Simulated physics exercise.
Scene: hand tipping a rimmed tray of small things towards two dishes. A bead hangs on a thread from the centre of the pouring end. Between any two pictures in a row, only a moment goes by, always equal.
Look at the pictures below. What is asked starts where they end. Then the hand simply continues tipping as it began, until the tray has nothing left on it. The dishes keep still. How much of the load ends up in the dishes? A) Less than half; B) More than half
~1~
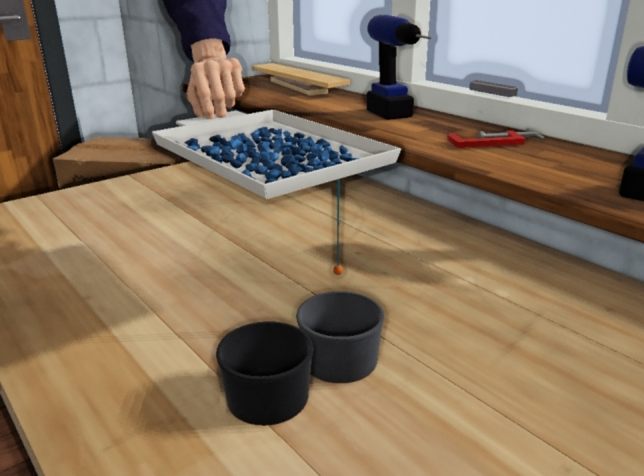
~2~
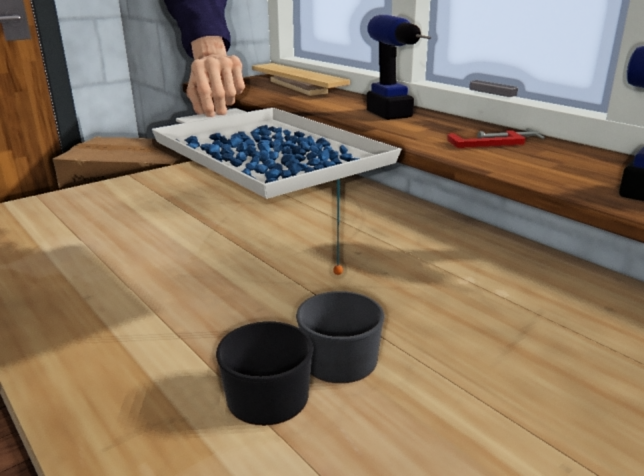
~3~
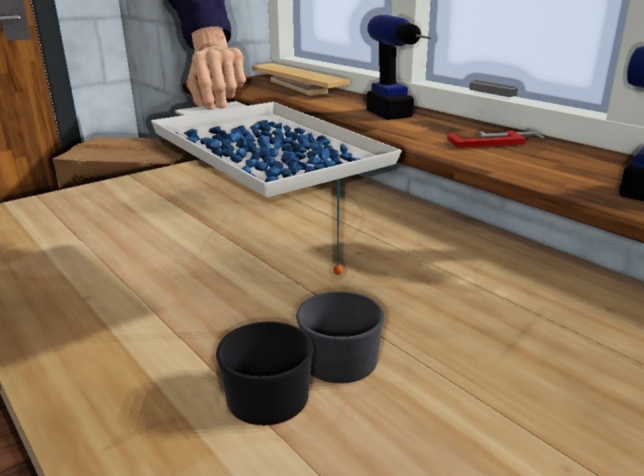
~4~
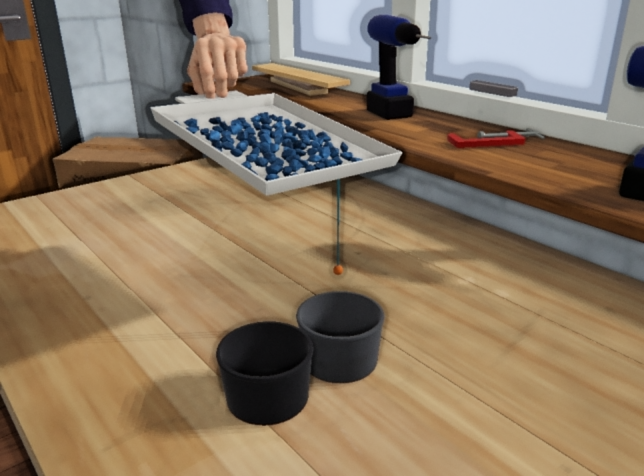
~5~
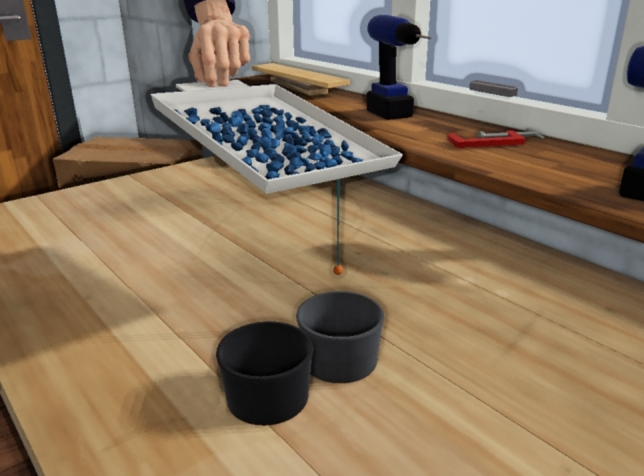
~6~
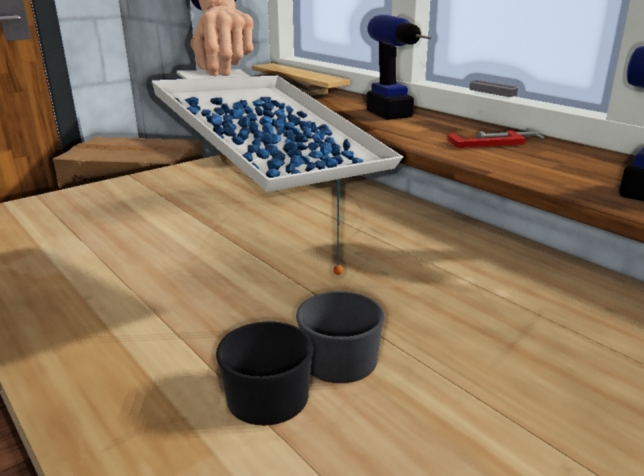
Option A: Less than half.
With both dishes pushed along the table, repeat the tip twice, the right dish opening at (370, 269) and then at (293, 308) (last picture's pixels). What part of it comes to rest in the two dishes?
In turn 40 and 0 in a hundred.
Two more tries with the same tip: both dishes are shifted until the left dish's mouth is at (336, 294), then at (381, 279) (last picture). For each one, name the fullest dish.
The first time it's the right member, the second time the left member.
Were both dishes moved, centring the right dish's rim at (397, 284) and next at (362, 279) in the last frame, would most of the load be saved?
First place: Beyond half; second place: Short of half.
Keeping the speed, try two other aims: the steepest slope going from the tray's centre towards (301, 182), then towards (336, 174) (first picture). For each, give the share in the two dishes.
First case: 70 %; second case: 40 %.
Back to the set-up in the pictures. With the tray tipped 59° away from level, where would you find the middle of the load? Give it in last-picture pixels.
Centre estimate: (348, 145).
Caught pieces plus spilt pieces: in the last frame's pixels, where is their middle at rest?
At about (401, 322).
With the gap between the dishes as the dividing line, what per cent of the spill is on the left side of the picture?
Around 0 %.
Soon, tray tipped steeply; nearly all on the tray; a stray few in the air.
A while on, tray tipped right over; about a quarter on the tray; a stray few in the right dish; about half outside both; about a quarter in the air.
Towards the end, tray tipped past a quarter turn; a small part in the right dish; most outside both.
Finally, tray tipped past a quarter turn; none in the left dish; a small part in the right dish; most outside both.
